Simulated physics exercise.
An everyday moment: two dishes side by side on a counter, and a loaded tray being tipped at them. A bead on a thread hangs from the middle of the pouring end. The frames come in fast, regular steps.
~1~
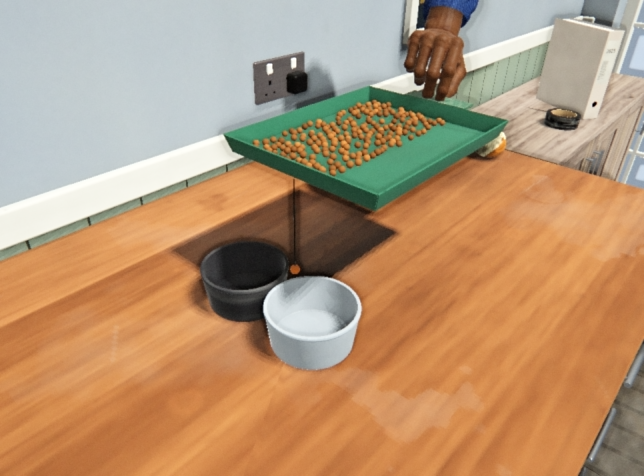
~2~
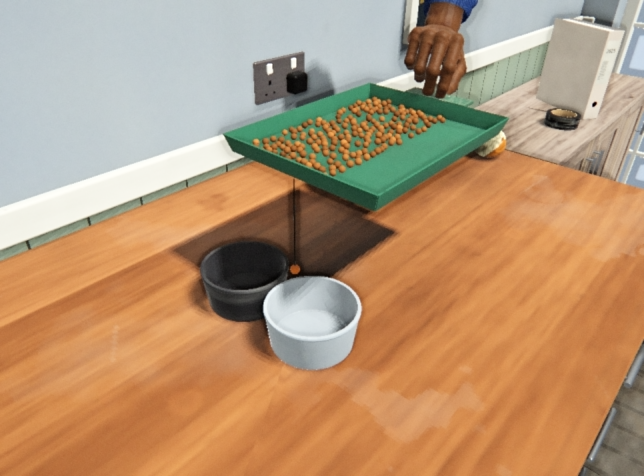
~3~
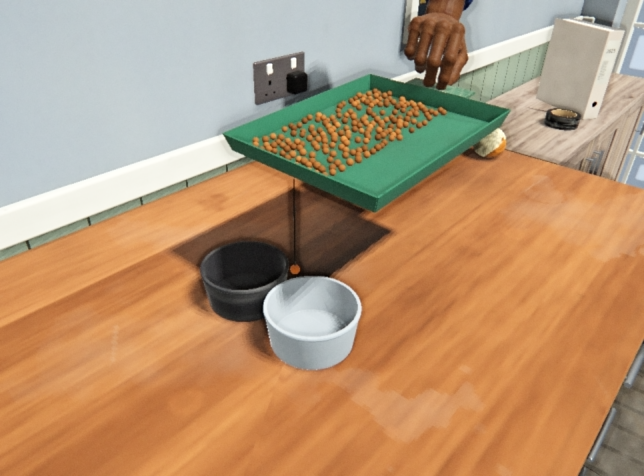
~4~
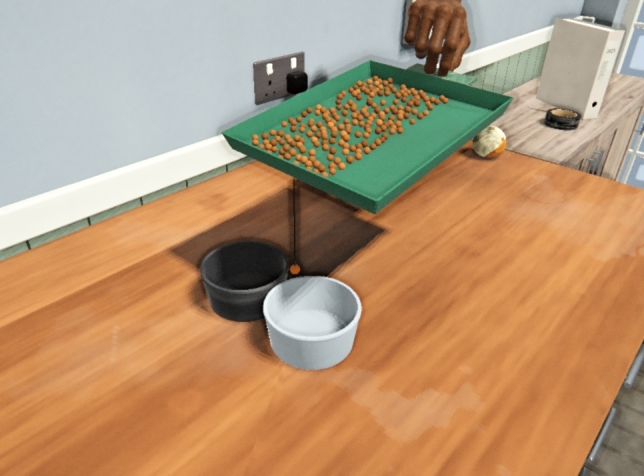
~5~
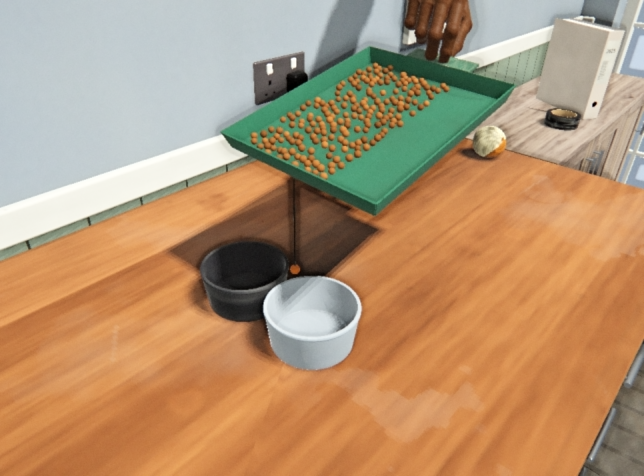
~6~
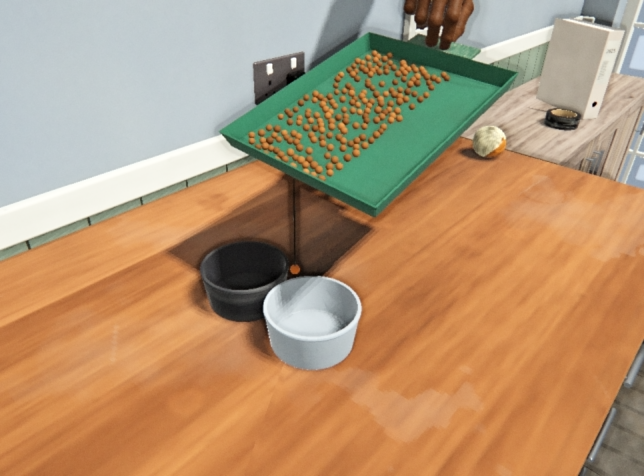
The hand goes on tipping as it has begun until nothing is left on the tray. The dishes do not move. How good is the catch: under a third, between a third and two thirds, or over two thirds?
In the dishes lies from one third to two thirds of it.
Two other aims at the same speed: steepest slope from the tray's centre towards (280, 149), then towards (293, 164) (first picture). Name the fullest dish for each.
At the first place the left-hand dish, at the second the left-hand dish.
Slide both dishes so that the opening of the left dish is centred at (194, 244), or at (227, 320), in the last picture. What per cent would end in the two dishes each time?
In turn 10 and 20 in a hundred.
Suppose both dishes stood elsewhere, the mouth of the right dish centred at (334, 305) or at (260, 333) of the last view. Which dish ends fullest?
One: The dish on the right. Two: The right one.
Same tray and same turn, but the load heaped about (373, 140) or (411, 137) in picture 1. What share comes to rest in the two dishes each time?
Roughly 50 per cent, and 40 per cent.
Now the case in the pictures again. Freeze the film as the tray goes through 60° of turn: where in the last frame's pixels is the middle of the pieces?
Close to (323, 182).
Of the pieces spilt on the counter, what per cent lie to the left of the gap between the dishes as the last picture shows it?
About 30 per cent.
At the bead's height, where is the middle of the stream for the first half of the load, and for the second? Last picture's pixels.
Early half (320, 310), late half (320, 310).
Soon, tray tipped steeply; most on the tray; a stray few in the right dish; a stray few outside both; a small part in the air.
A while on, tray tipped right over; a small part on the tray; about a third in the right dish; a stray few in the left dish; about a quarter outside both; about a third in the air.
Towards the end, tray tipped past a quarter turn; about half in the right dish; a stray few in the left dish; about half outside both.
Finally, tray tipped past a quarter turn; about half in the right dish; a stray few in the left dish; about half outside both.
